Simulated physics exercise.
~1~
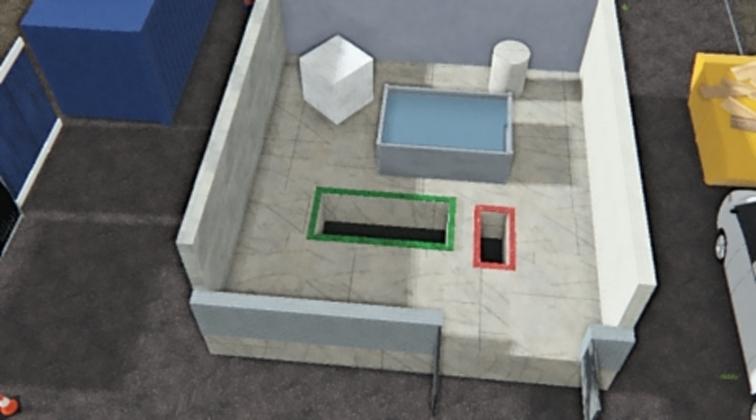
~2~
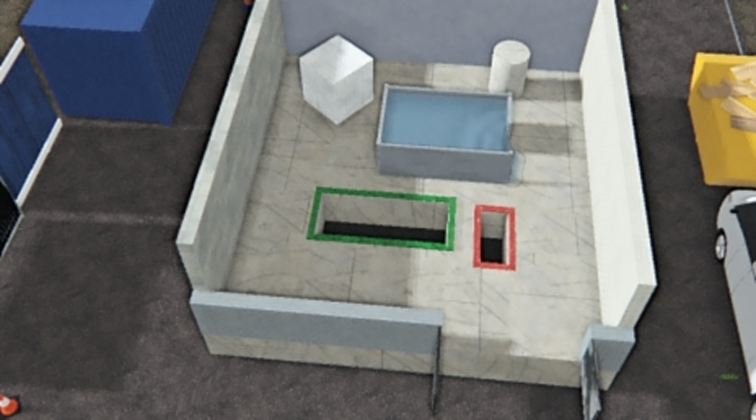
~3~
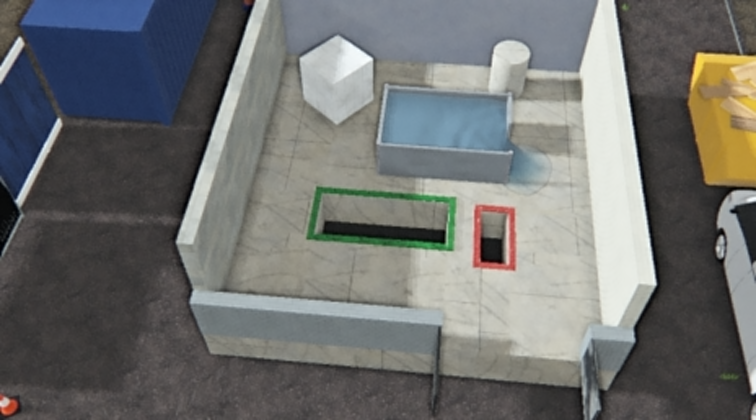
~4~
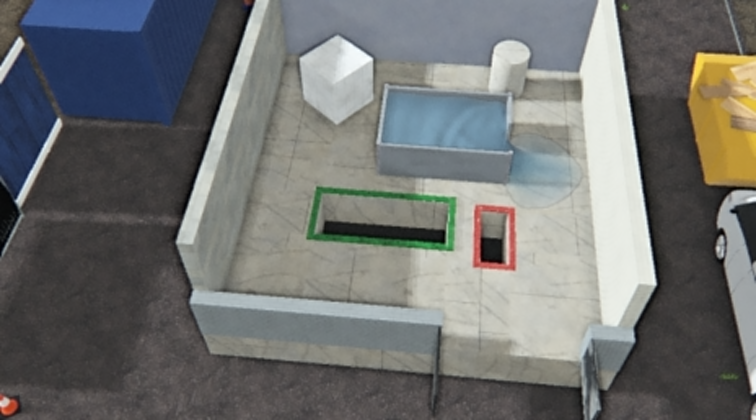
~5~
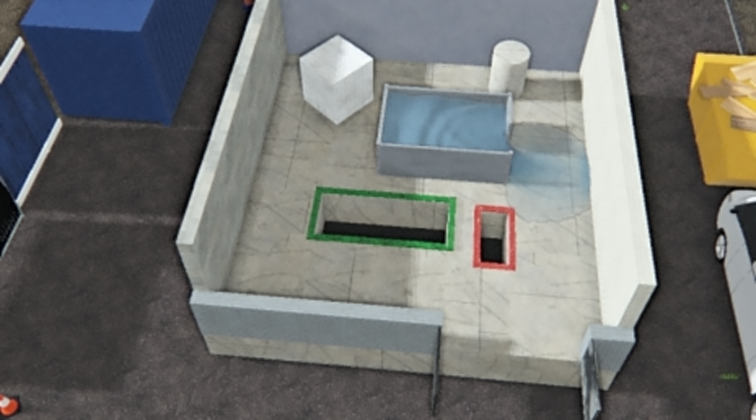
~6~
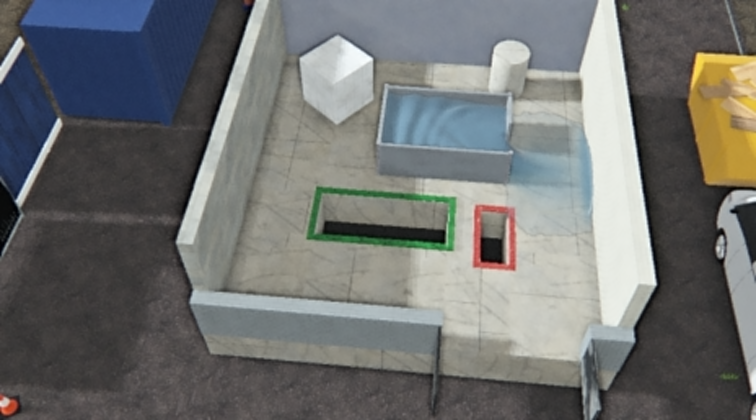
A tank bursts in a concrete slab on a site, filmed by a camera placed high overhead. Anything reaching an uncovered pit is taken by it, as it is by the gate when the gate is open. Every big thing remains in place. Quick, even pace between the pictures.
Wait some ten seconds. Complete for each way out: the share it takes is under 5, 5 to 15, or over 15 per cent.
Completed: For the gate it is over 15 per cent; for the green pit it is under 5 per cent; for the red pit it is under 5 per cent.
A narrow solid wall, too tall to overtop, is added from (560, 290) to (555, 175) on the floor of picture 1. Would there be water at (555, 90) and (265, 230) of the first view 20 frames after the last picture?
Swamped, then spared.
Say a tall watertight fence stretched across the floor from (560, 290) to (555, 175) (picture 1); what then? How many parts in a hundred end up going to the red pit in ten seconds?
Roughly 12 per cent ends up in the red pit.
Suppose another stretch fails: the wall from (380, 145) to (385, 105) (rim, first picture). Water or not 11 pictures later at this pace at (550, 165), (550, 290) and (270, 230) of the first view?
Result, in sequence: Untouched by the flood; untouched by the flood; inundated.
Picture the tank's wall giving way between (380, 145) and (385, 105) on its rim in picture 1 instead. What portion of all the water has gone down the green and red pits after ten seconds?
Green 6 %, red 4 %.
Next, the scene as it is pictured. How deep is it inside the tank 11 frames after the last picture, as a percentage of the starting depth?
I'd put it near 60 per cent.
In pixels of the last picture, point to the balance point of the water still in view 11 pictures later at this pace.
At about (488, 161).
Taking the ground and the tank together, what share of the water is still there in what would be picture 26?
I make it around 90 per cent.
A moment on, water covers 15 % of the floor; the gate 0 %, the green pit 0 %, the red pit 0 %.
Next, water covers 25 % of the floor; the gate 1 %, the green pit 0 %, the red pit 0 %.
Then, water covers 40 % of the floor; the gate 10 %, the green pit 0 %, the red pit 0 %.
Later, water covers 55 % of the floor; the gate 23 %, the green pit 0 %, the red pit 1 %.
In the end, water covers 75 % of the floor; the gate 35 %, the green pit 0 %, the red pit 2 %.
